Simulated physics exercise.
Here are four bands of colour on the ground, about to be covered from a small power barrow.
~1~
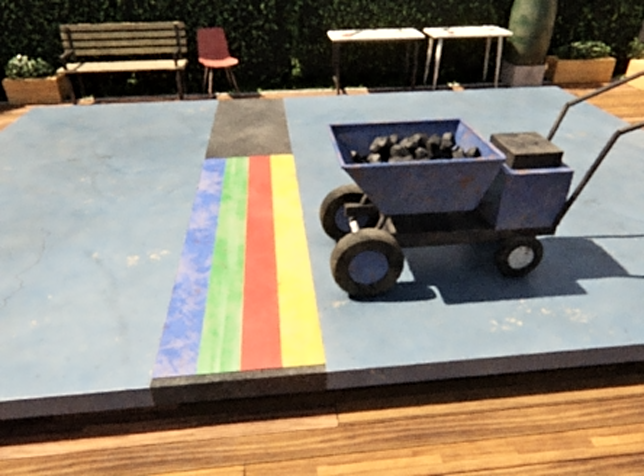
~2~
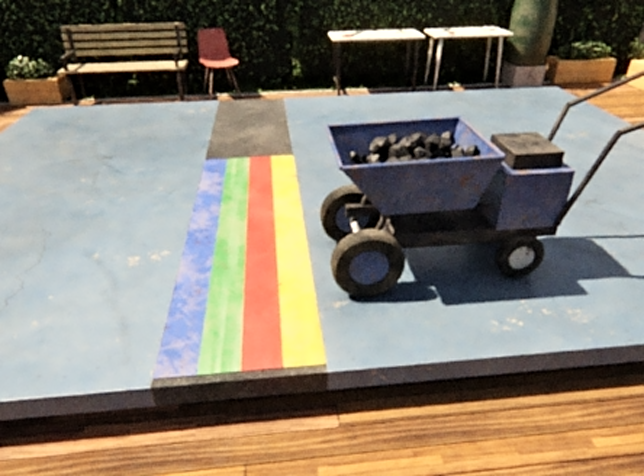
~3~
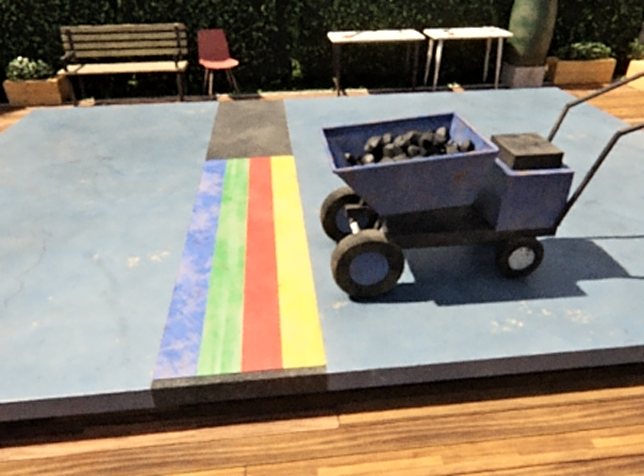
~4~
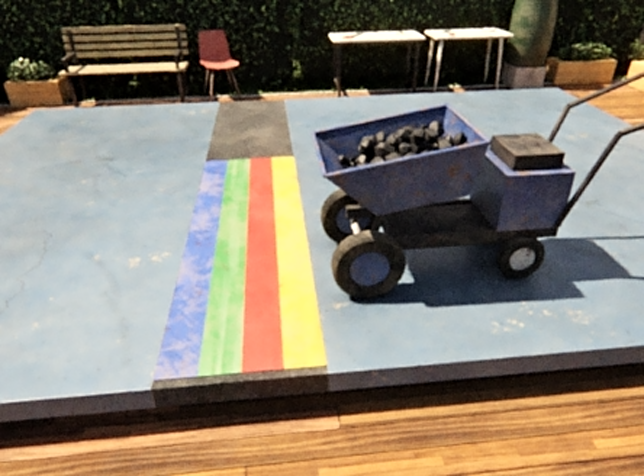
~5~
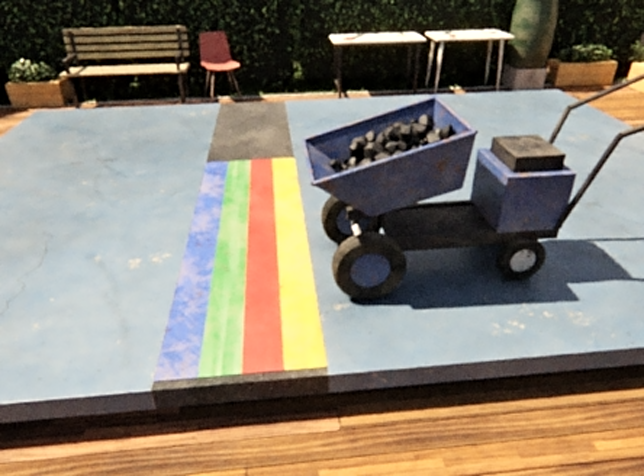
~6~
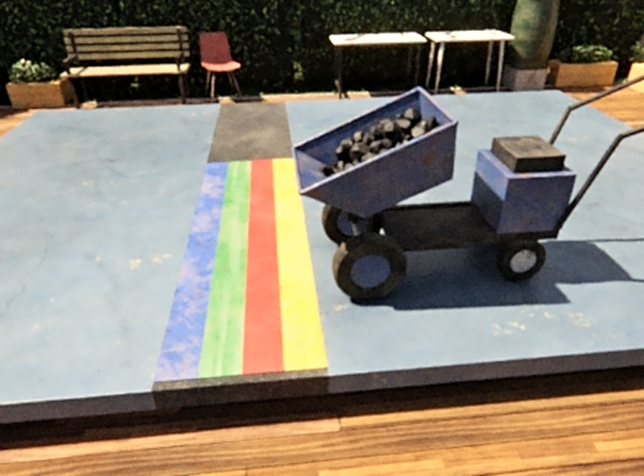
A blue skip of black lumps on a small barrow tilts leftward beside four coloured strips.
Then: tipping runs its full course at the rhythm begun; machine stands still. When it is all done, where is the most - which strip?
On the green strip.
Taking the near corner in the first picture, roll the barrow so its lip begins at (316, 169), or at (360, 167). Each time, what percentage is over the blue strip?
The first gives close to 30 per cent and the second 10 per cent.
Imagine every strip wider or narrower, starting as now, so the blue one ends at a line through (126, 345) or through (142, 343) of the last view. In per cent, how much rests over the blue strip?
About 20 % and 20 %.
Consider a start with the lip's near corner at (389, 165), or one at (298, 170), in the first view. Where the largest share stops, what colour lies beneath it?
On the first try it comes out as the strip in red, and on the second as the blue strip.
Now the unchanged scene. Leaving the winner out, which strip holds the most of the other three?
Second comes blue.
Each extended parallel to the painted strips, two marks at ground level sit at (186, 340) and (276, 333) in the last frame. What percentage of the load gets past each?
I'd say about 30 and about 80 in a hundred.
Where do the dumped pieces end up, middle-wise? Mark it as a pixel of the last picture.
(217, 275).
Just after the last frame, skip tipped steeply; every one in the skip.
A moment on, skip tipped right over; roughly two thirds in the skip; about a tenth over the red strip; roughly a quarter over the green strip; just a few over the blue strip; just a few off the paint.
Further on, skip tipped right over; roughly a quarter in the skip; about a tenth over the red strip; roughly a third over the green strip; roughly a quarter over the blue strip; about a tenth off the paint.
When it is over, skip tipped right over; roughly a quarter in the skip; not one over the yellow strip; about a tenth over the red strip; roughly a third over the green strip; roughly a quarter over the blue strip; about a tenth off the paint.
